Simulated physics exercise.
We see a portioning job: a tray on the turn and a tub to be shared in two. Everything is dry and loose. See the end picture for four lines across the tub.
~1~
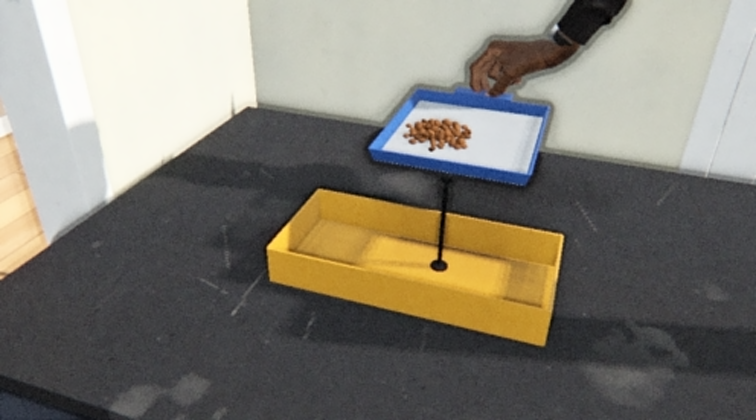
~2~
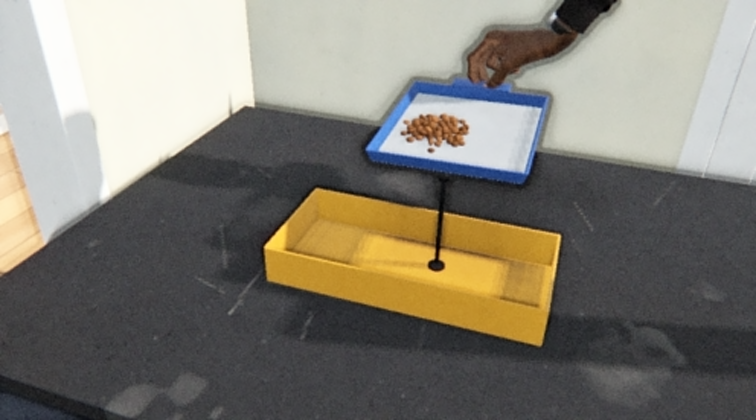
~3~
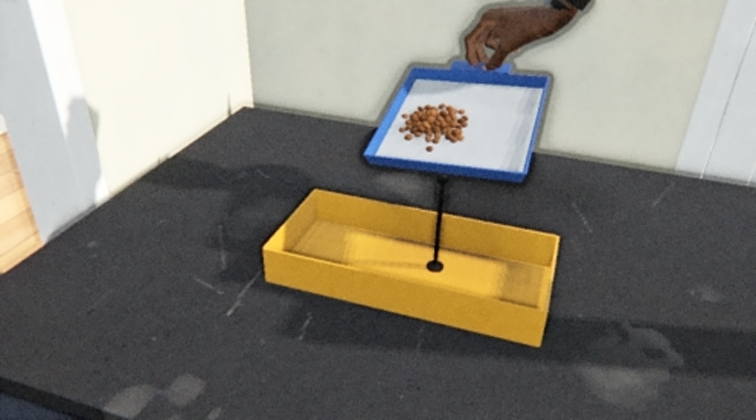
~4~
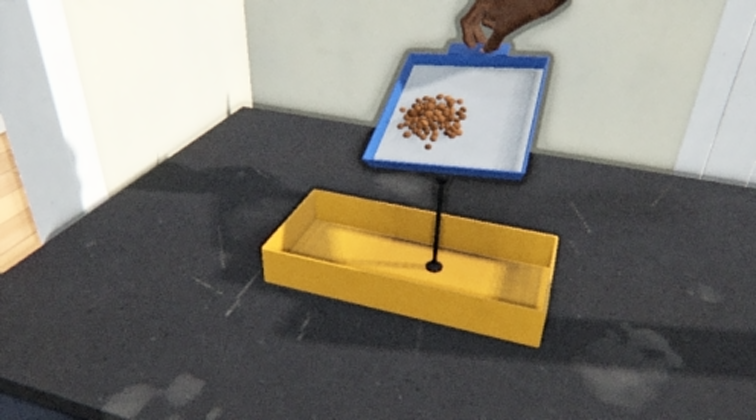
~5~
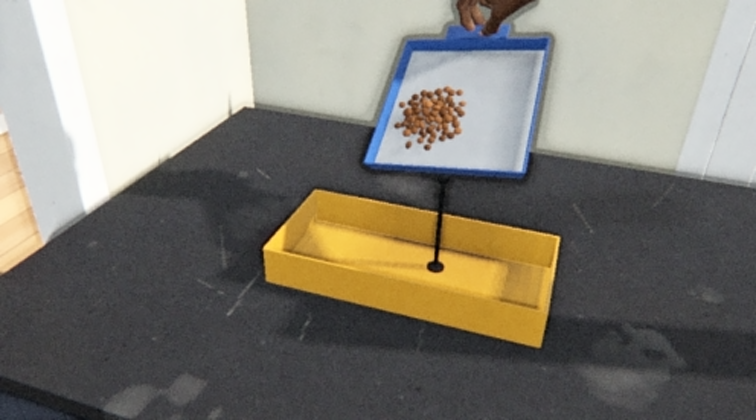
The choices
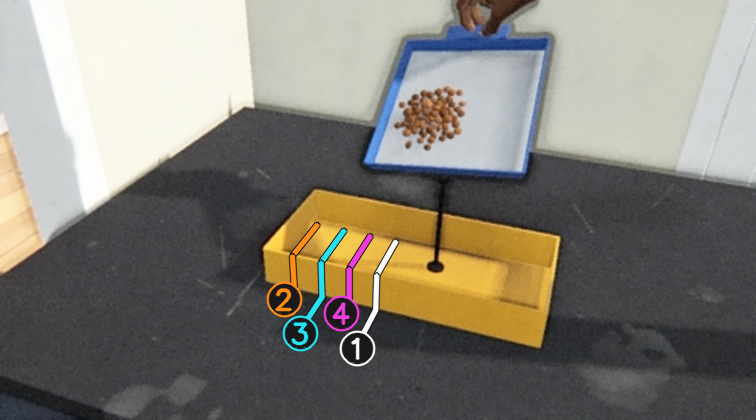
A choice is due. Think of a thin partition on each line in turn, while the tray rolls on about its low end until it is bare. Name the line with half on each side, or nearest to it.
4 beats the others.
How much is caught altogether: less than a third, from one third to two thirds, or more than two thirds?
More than two thirds.
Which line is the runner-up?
1 it is.
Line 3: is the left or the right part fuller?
The right side.
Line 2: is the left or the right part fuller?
Right.
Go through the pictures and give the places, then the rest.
The first frame shows corners of the pouring end at (374, 147) and (526, 172), level; middle of the load at (440, 135), bits of dog kibble.
The second frame shows corners of the pouring end at (371, 148) and (524, 171), barely tipped; no fin on the tray.
The third frame shows corners of the pouring end at (369, 152) and (522, 170), a little tipped; front corners of the tub at (264, 248) and (546, 312).
The fourth frame shows corners of the pouring end at (368, 156) and (520, 169), clearly tipped; far corners at (412, 55) and (544, 59).
The fifth frame shows corners of the pouring end at (369, 160) and (520, 169), clearly tipped; the left corner sinks clearly lower.
On the marked copy, line 1 crosses the front rim at (377, 274); line 2 crosses the front rim at (292, 255); line 3 crosses the front rim at (321, 261); line 4 crosses the front rim at (349, 268).
For line 1, of what is caught, most on the left of the divider, about a quarter on the right.
For line 2, of what is caught, none on the left of the divider, all on the right.
For line 3, of what is caught, none on the left of the divider, all on the right.
For line 4, of what is caught, about a third on the left of the divider, about two thirds on the right.
